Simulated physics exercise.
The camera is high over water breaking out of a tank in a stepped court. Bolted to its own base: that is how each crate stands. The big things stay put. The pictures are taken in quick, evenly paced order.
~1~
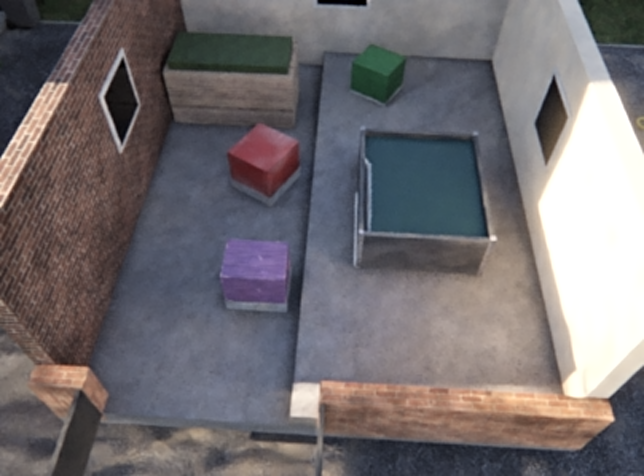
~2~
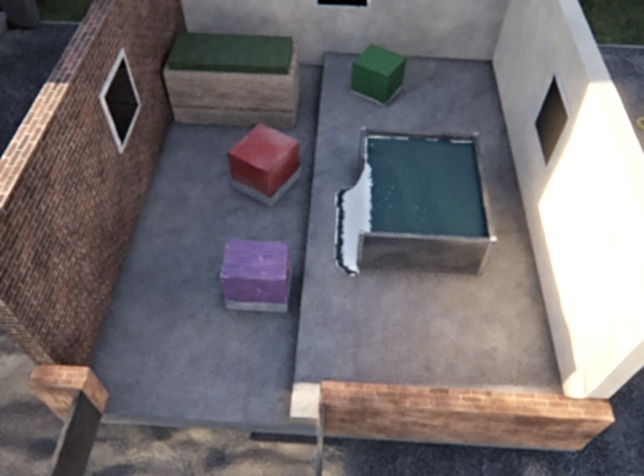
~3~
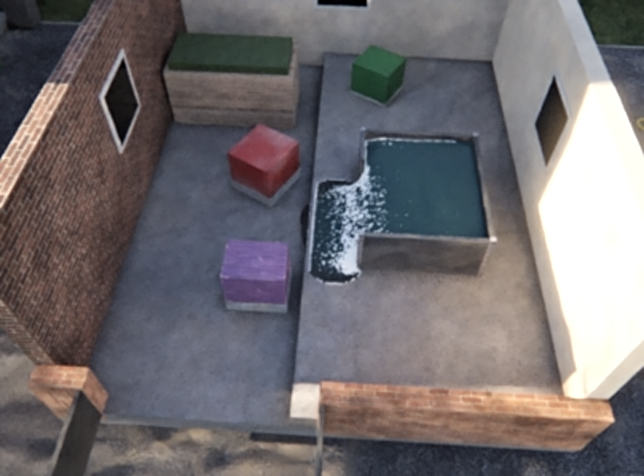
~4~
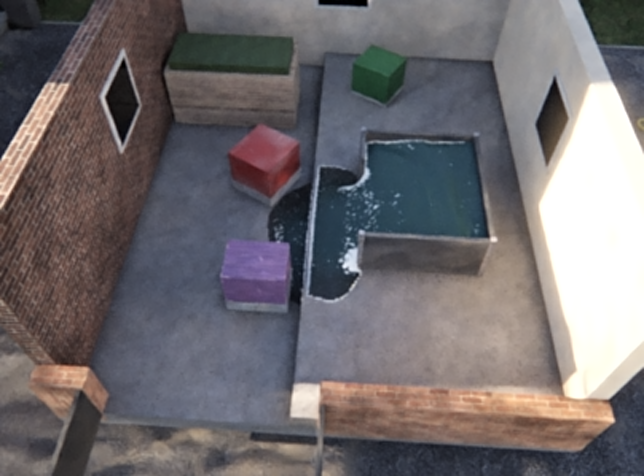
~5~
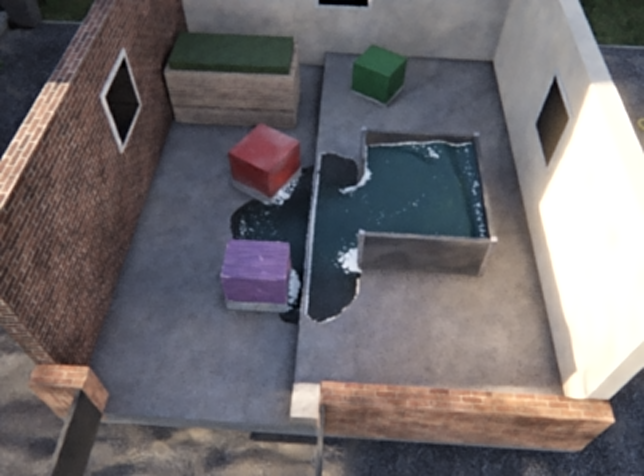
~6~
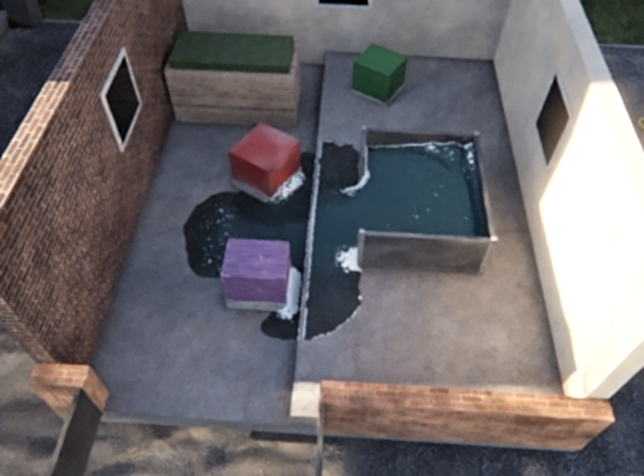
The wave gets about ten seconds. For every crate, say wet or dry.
In order: The green crate will not even get damp, the red crate will be wet, the purple crate will be wet.
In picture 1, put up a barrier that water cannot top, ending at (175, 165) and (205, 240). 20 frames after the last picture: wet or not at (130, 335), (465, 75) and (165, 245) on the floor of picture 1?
Outcome by spot, in order - watered, unwatered, watered.
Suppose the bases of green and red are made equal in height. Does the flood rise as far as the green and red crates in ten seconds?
Green: Stays clear; red: Is reached.
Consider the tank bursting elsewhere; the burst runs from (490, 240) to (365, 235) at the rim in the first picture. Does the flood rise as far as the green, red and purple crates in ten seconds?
Going through them, the green crate gets reached, the red crate is never reached and the purple crate is never reached.
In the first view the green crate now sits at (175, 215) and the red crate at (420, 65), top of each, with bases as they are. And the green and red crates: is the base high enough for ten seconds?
I'd bet the green one is inundated and the red one stays clear.
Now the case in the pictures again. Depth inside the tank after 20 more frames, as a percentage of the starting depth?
Near 26 in a hundred.
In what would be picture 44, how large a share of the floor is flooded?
Near 50 in a hundred.
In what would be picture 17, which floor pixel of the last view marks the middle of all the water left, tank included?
Somewhere near (292, 235).
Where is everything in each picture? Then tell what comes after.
In the first picture, the water tank at (422, 184) is whole and still.
In the second picture, the front is at (350, 268), out from the gap at (362, 218).
In the third picture, water pours out at (362, 220) and has run to (322, 274).
In the fourth picture, the front is at (275, 216), out from the gap at (362, 221).
In the fifth picture, the front is at (238, 216), out from the gap at (362, 221).
In the sixth picture, water pours out at (362, 219) and has run to (191, 225).
A moment on, water covers 25 % of the floor; the green crate not reached, the red crate water round its plinth, the purple crate water round its plinth.
Next, water covers 35 % of the floor; the green crate not reached, the red crate water round its plinth, the purple crate water round its plinth.
Then, water covers 45 % of the floor; the green crate not reached, the red crate water round its plinth, the purple crate water round its plinth.
Later, water covers 50 % of the floor; the green crate not reached, the red crate water round its plinth, the purple crate water round its plinth.
In the end, water covers 50 % of the floor; the green crate stayed above the water, the red crate was topped, the purple crate was topped.
